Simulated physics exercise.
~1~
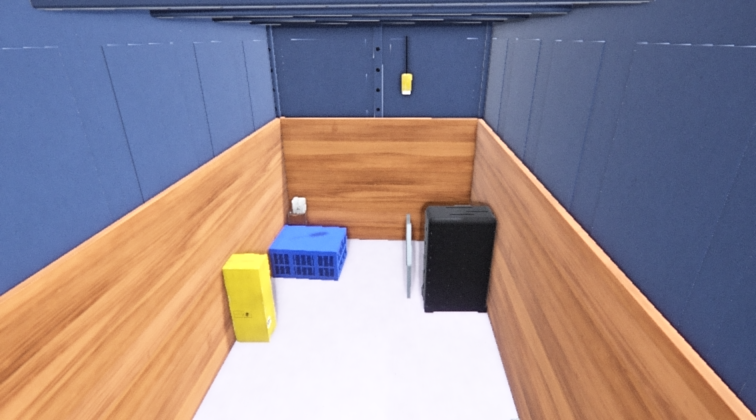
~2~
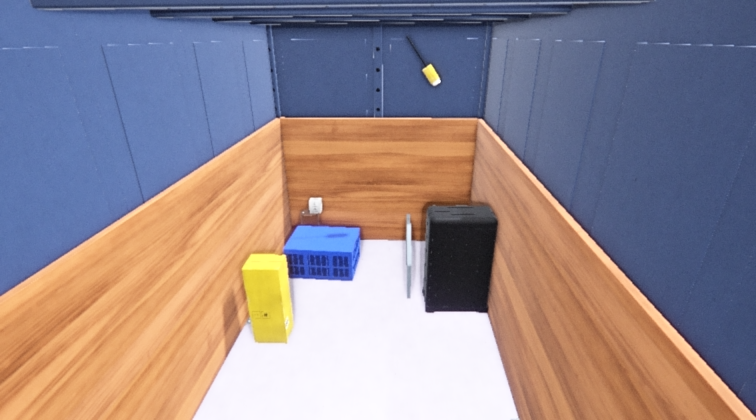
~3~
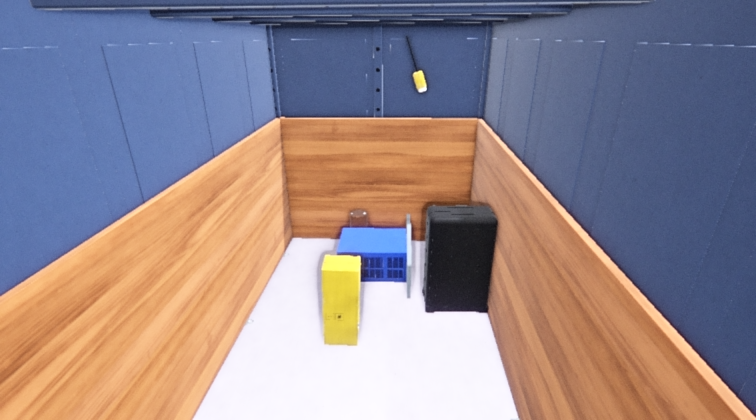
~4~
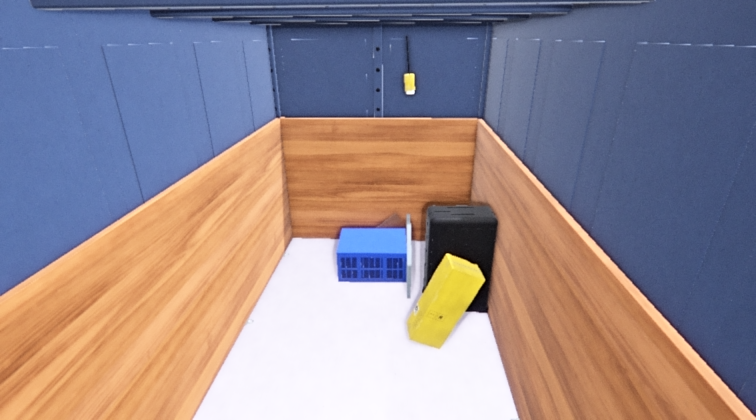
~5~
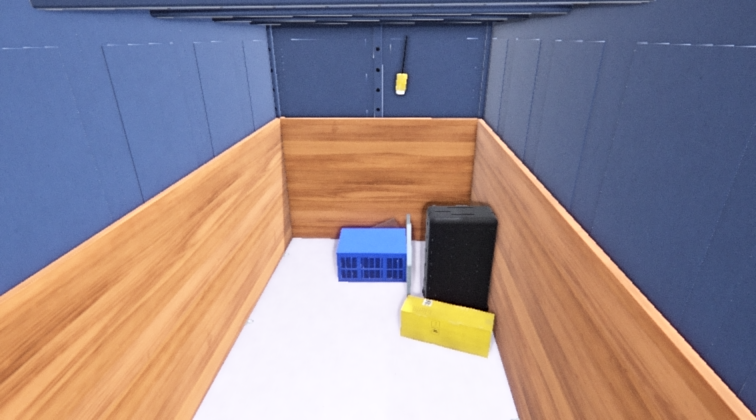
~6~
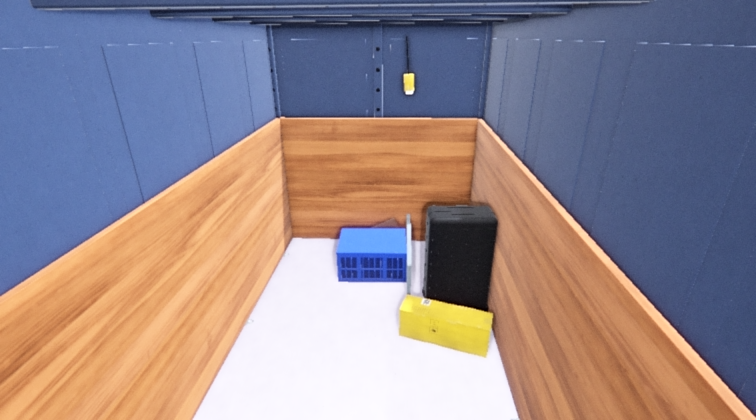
Van load bay with blue chest and yellow box sliding right, the box tipping onto its side by a still black case.
